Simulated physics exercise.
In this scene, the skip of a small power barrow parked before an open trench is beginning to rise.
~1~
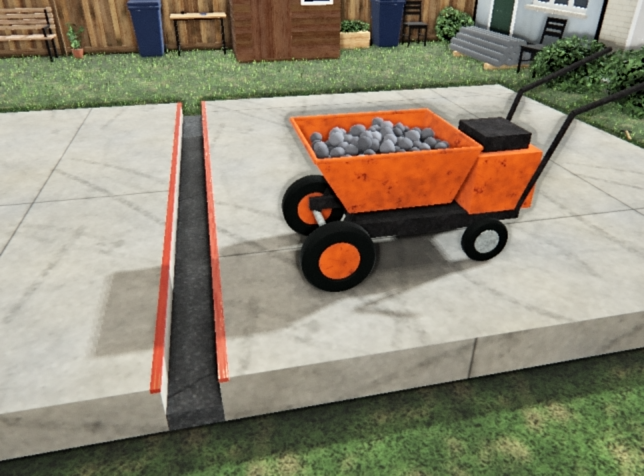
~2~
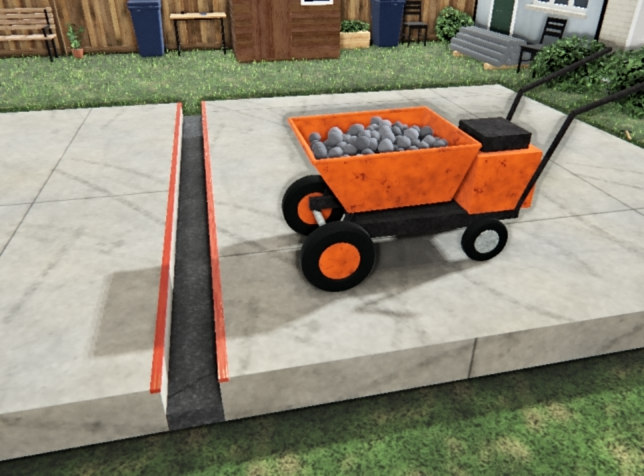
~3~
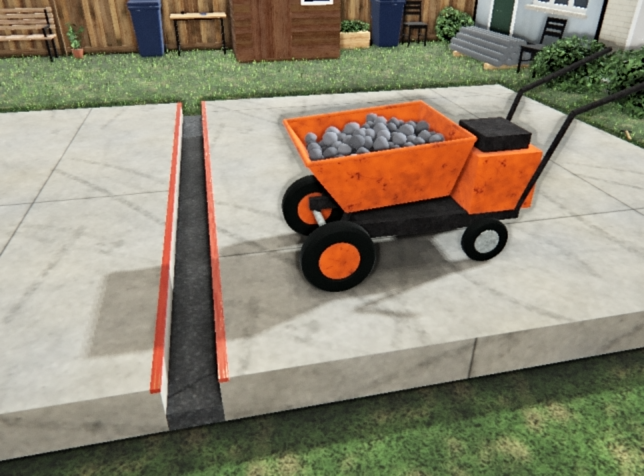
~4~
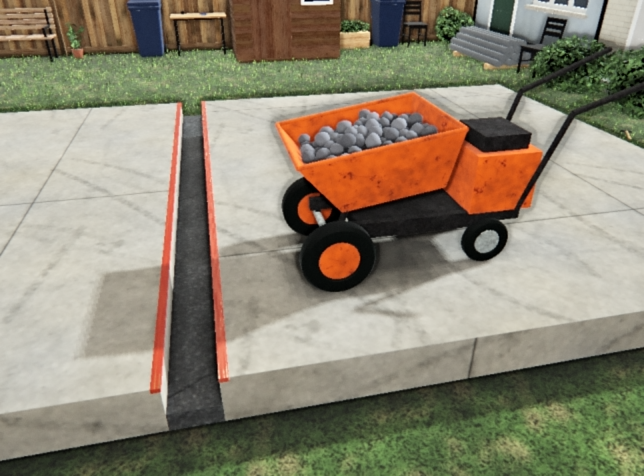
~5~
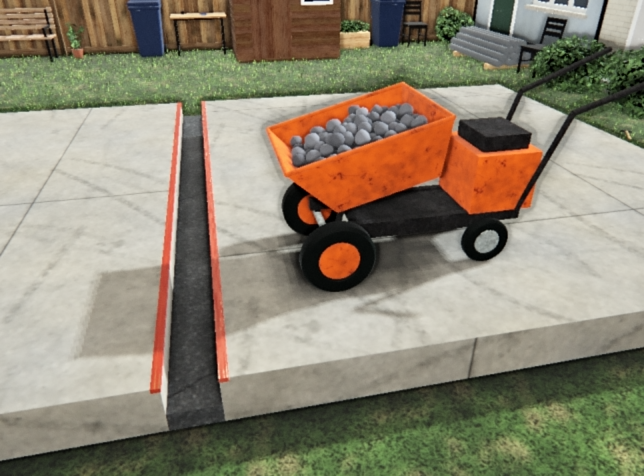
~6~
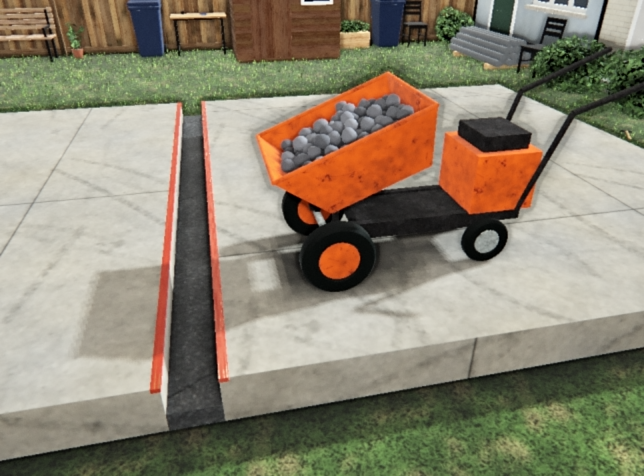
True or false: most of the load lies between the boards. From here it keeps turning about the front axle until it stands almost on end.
True.
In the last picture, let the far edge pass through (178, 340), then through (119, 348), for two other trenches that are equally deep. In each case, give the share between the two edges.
I'd expect close to 50 in a hundred and then close to 90 in a hundred.
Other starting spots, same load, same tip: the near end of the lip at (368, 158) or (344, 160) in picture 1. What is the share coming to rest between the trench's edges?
About 40 percent at the first place and about 50 percent at the second.
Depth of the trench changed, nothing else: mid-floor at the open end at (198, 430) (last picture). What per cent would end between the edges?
It works out to some 90 per cent.
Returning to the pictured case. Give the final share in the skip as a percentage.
10 %, about.
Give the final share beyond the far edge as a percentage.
Share of load: Near 15 %.
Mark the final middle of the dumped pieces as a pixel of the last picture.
Somewhere close to (190, 275) in the last picture.
Soon after the last picture, skip tipped steeply; all in the skip.
A little later, skip tipped right over; most in the skip; a stray few short of the trench; a small part in or heaped over the trench; a stray few beyond it; a small part falling.
Later still, skip tipped right over; about a quarter in the skip; a small part short of the trench; about half in or heaped over the trench; a small part beyond it.
By the end, skip tipped right over; a small part in the skip; a small part short of the trench; about two thirds in or heaped over the trench; a small part beyond it.
